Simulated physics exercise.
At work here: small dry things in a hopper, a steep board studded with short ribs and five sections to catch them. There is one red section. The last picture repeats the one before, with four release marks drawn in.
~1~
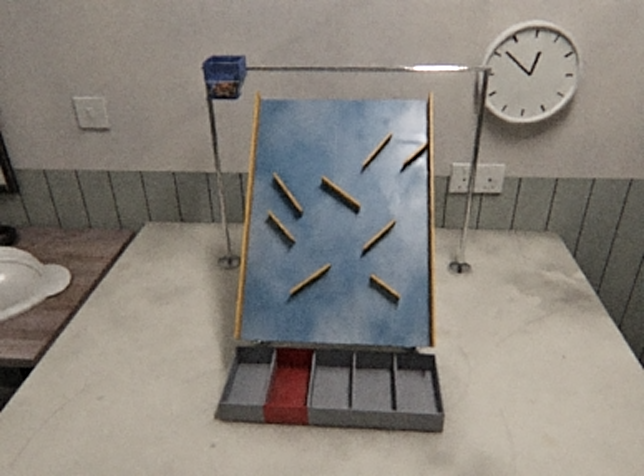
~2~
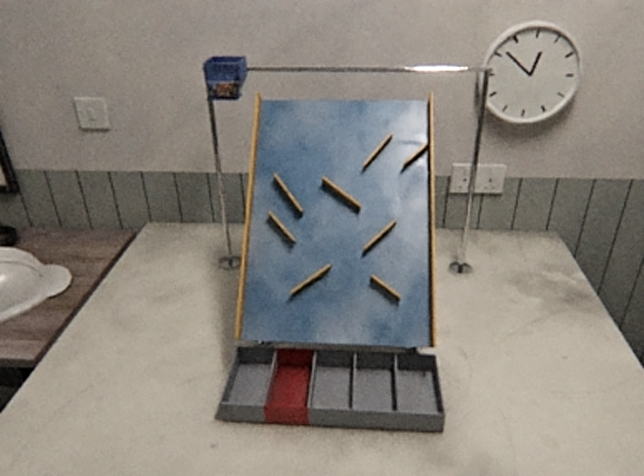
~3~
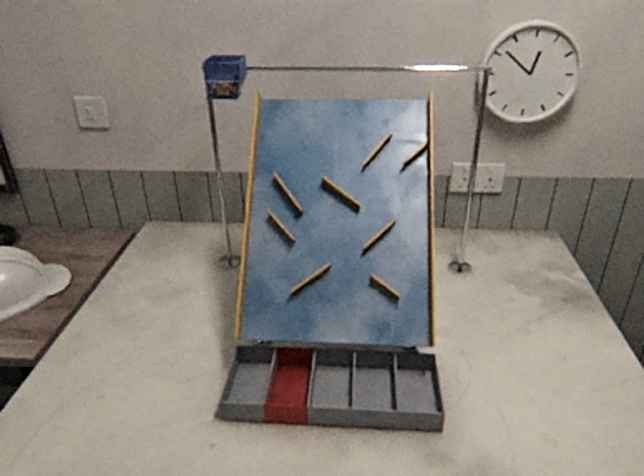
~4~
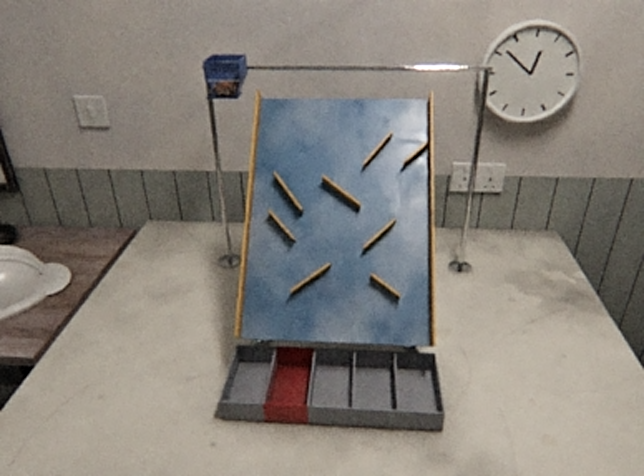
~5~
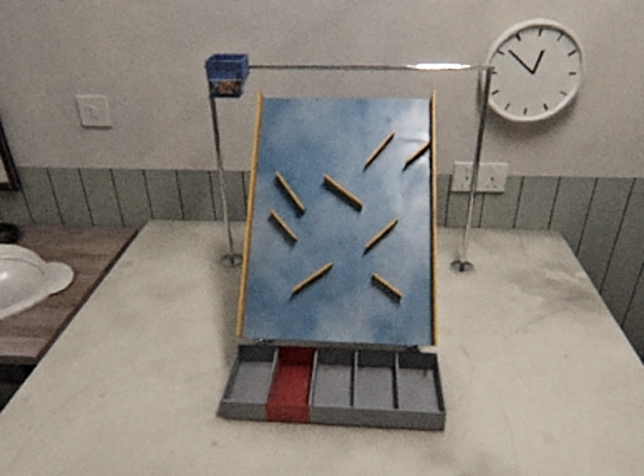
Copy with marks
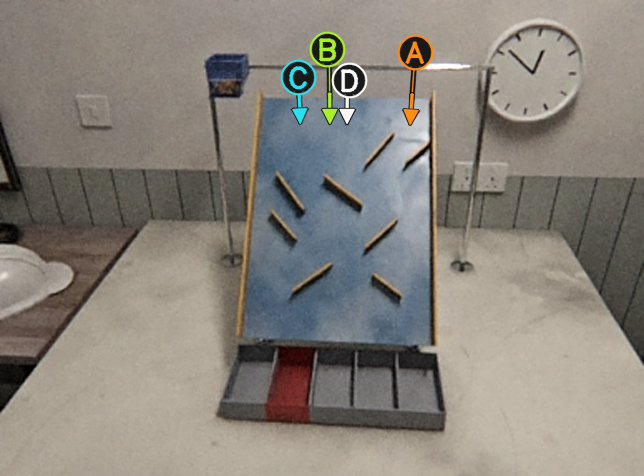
A blue hopper sits still above a steep ribbed board and a tray with one red section.
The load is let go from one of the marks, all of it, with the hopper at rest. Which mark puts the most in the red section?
Choose A.
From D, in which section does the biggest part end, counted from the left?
The third from the left.
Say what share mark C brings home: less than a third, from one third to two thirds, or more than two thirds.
It is less than a third.
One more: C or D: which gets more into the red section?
D.
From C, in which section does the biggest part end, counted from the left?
The first from the left.
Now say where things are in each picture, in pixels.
In the first picture, hopper at (228, 89), cereal balls, door shut.
In the second picture, ribs (364, 165) to (392, 133), (404, 164) to (428, 143), (274, 173) to (302, 211).
In the third picture, ribs (322, 176) to (360, 205), (268, 210) to (294, 240), (364, 247) to (395, 219).
In the fourth picture, ribs (290, 291) to (330, 263), (371, 274) to (400, 296).
In the fifth picture, red section at (288, 411), number 2 of 5 from the left.
On the marked copy, mark A meets the board at (410, 119); mark B meets the board at (329, 118); mark C meets the board at (300, 118); mark D meets the board at (347, 118).
If A is chosen, about a third in the red section, about half in other sections, a small part outside the box.
If B is chosen, a small part in the red section, most in other sections, a stray few outside the box.
If C is chosen, a stray few in the red section, most in other sections, a small part outside the box.
If D is chosen, a small part in the red section, most in other sections, a small part outside the box.
